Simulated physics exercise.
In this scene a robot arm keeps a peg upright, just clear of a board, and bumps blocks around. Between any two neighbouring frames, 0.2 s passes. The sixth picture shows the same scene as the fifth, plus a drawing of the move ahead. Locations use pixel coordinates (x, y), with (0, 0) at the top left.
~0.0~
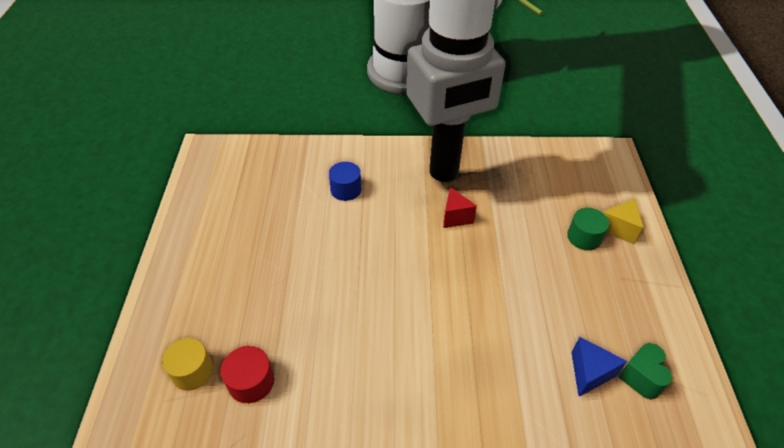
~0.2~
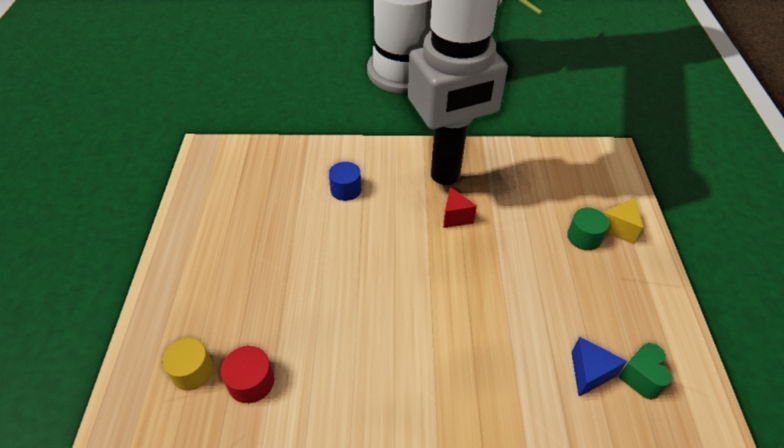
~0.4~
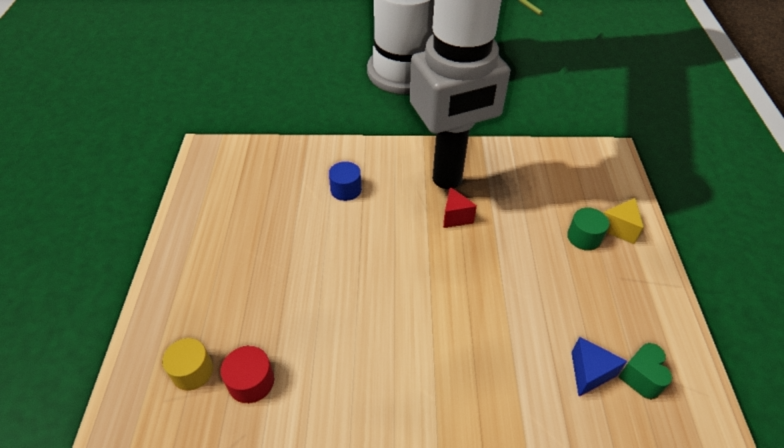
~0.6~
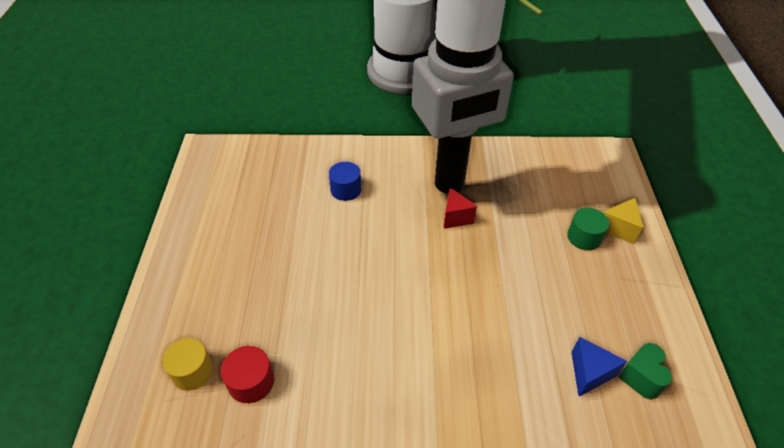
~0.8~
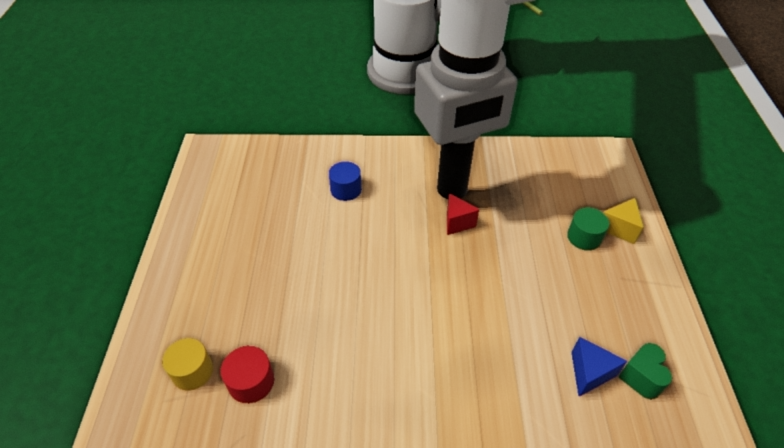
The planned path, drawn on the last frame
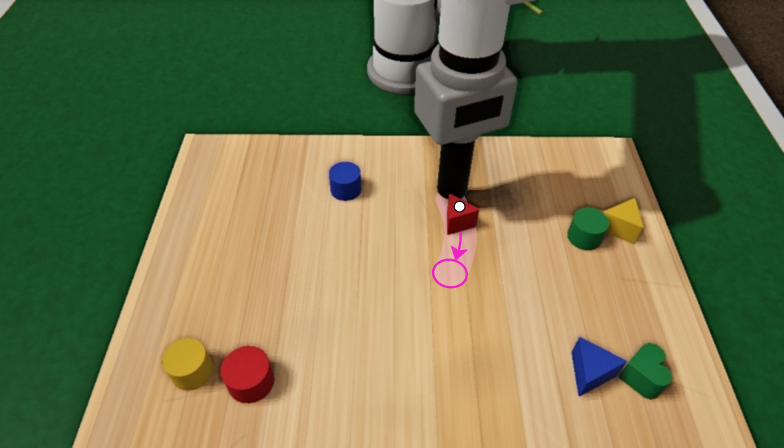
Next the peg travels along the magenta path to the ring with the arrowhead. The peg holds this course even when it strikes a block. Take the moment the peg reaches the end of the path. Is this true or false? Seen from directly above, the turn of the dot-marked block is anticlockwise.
It is true.
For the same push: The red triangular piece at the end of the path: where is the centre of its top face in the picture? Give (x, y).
Around pixel (459, 280).
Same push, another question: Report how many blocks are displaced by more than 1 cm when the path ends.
That's one.
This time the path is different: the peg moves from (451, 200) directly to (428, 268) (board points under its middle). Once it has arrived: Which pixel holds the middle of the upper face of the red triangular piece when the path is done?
It will likely be found at (464, 235).
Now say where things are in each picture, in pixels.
In the first picture, tip of the peg at (444, 172), middles of tops, red triangular piece at (458, 201).
In the second picture, peg at (445, 175), nothing pushed.
In the third picture, peg at (447, 179), nothing pushed.
In the fourth picture, peg at (449, 184), nothing pushed.
In the fifth picture, peg at (452, 189), red triangular piece at (460, 207).
The line goes from (451, 200) over (459, 223) and (459, 248) to (450, 273); the dot is on the red triangular piece.
What follows on the original path. One third of the way, peg at (461, 213); red triangular piece at (461, 226), turned 25° anticlockwise.
Two thirds of the way, peg at (461, 238); red triangular piece at (463, 253), turned 35° anticlockwise.
At the end, peg at (451, 263); red triangular piece at (459, 280), turned 50° anticlockwise.
